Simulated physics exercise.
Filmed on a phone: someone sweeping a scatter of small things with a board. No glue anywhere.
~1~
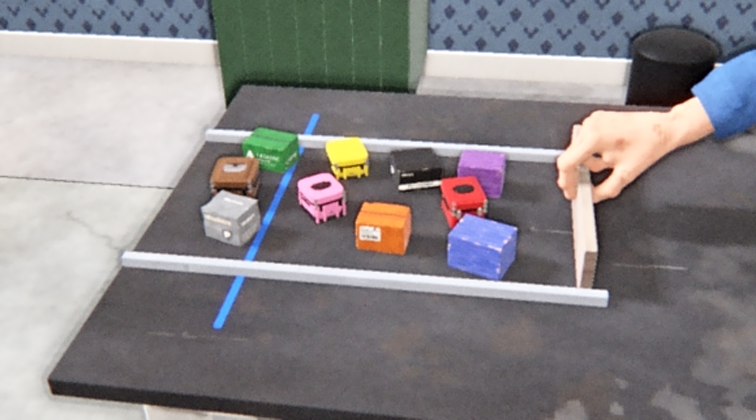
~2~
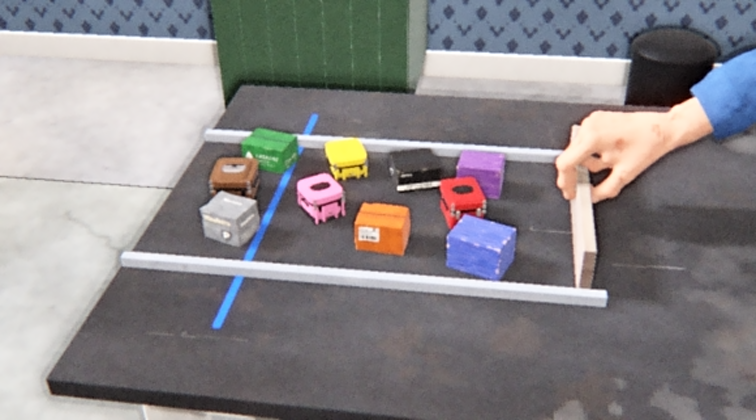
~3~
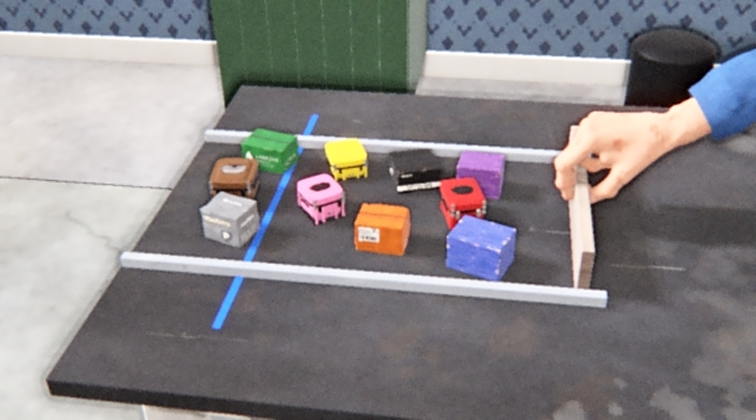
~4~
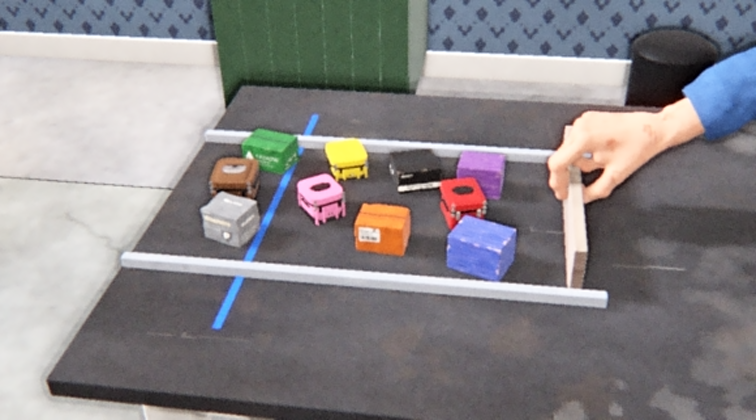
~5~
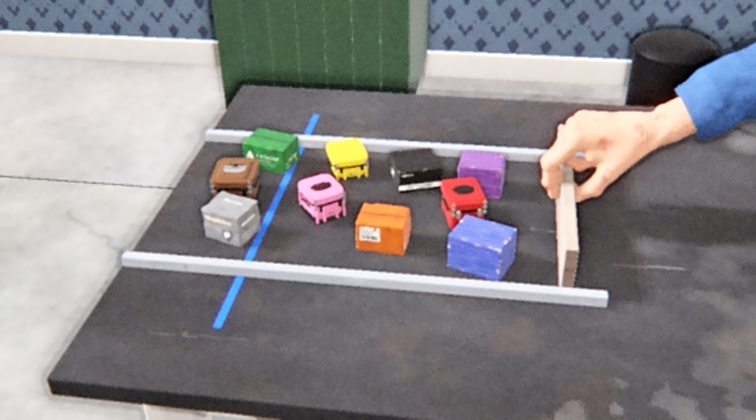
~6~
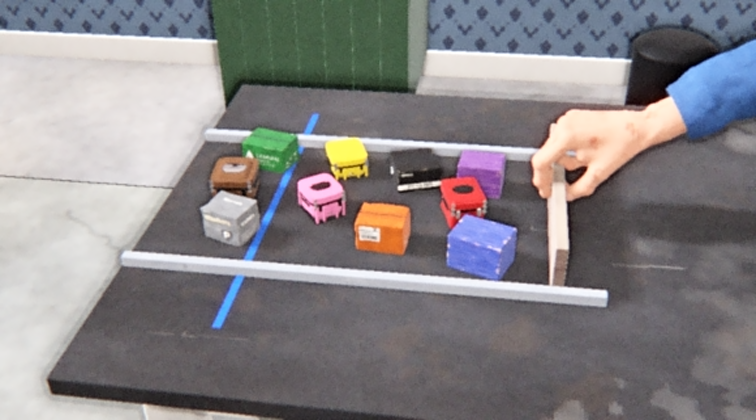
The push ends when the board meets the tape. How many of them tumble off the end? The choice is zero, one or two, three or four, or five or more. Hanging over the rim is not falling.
Outcome: The number that fall off is one or two.
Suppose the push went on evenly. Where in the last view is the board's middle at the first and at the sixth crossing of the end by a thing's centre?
Its middle is around (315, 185) and later (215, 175).
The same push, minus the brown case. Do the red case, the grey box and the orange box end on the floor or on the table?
The red case stays on, the grey box holds on, the orange box does not fall.
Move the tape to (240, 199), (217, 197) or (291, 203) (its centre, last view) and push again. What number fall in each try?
In that order 3, 5 and 1.
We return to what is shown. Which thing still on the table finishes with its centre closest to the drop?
Foremost is the yellow case.
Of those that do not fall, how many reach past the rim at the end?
1 of them.
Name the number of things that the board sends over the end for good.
The count is 1.
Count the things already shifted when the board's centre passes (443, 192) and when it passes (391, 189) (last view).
The counts are 6 and 8.
A little later, none off yet; brown case at rest near (236, 182); grey box at rest near (231, 219); green box at rest near (271, 150).
Next, none off yet; brown case at rest near (236, 182); grey box at rest near (231, 219); green box shifted about its own width near (235, 145).
When it is over, the number that fall off is one or two; down, green box.
